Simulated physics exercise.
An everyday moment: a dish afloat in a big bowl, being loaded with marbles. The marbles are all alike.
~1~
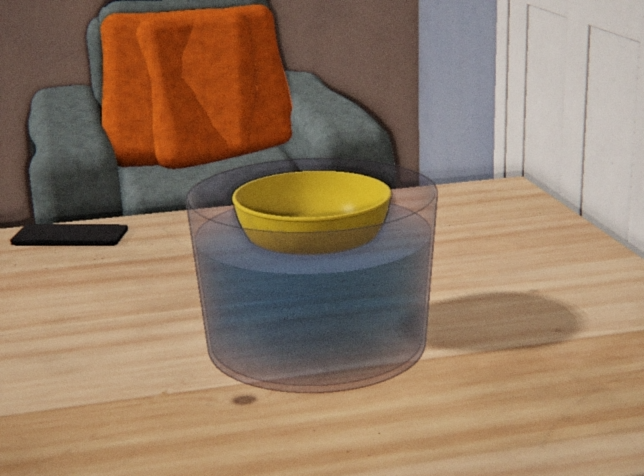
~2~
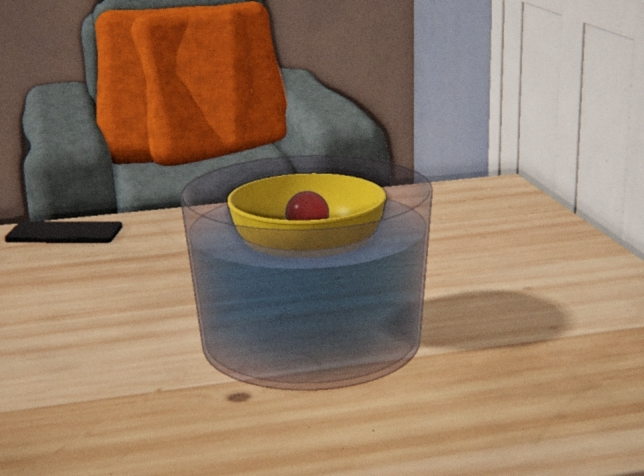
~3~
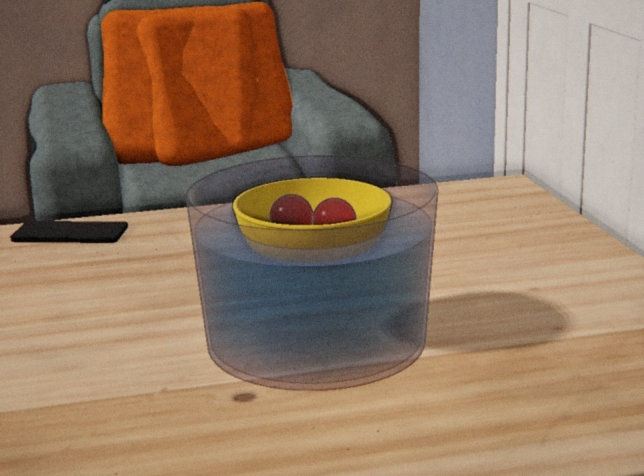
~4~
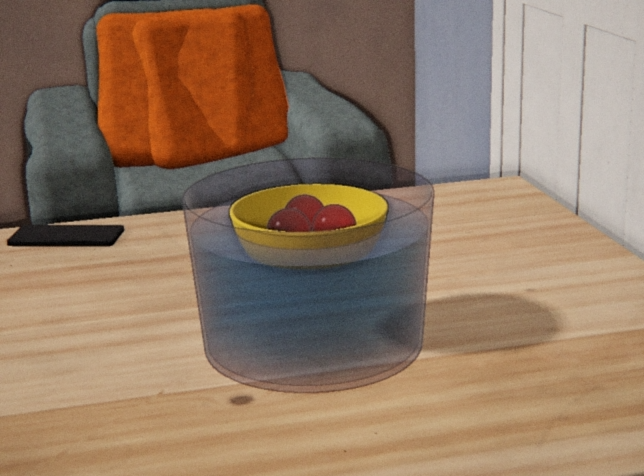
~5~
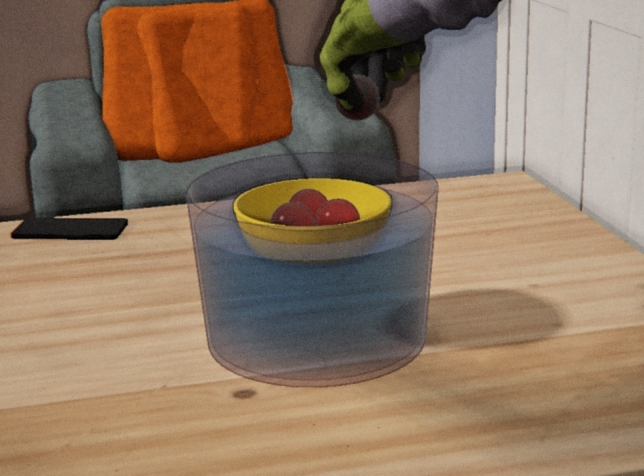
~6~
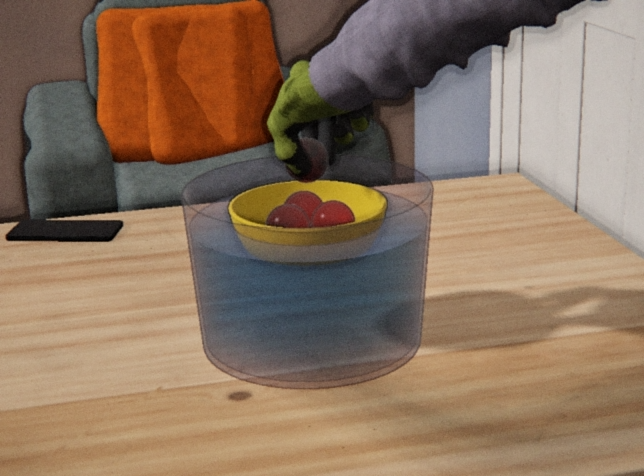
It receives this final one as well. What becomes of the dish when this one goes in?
Safe.
Next, the glass marble is in and the dish dips.
After that, it steadies; about a fifth of its side above the surface.
Finally, the dish floats; about a fifth of its side above the surface.
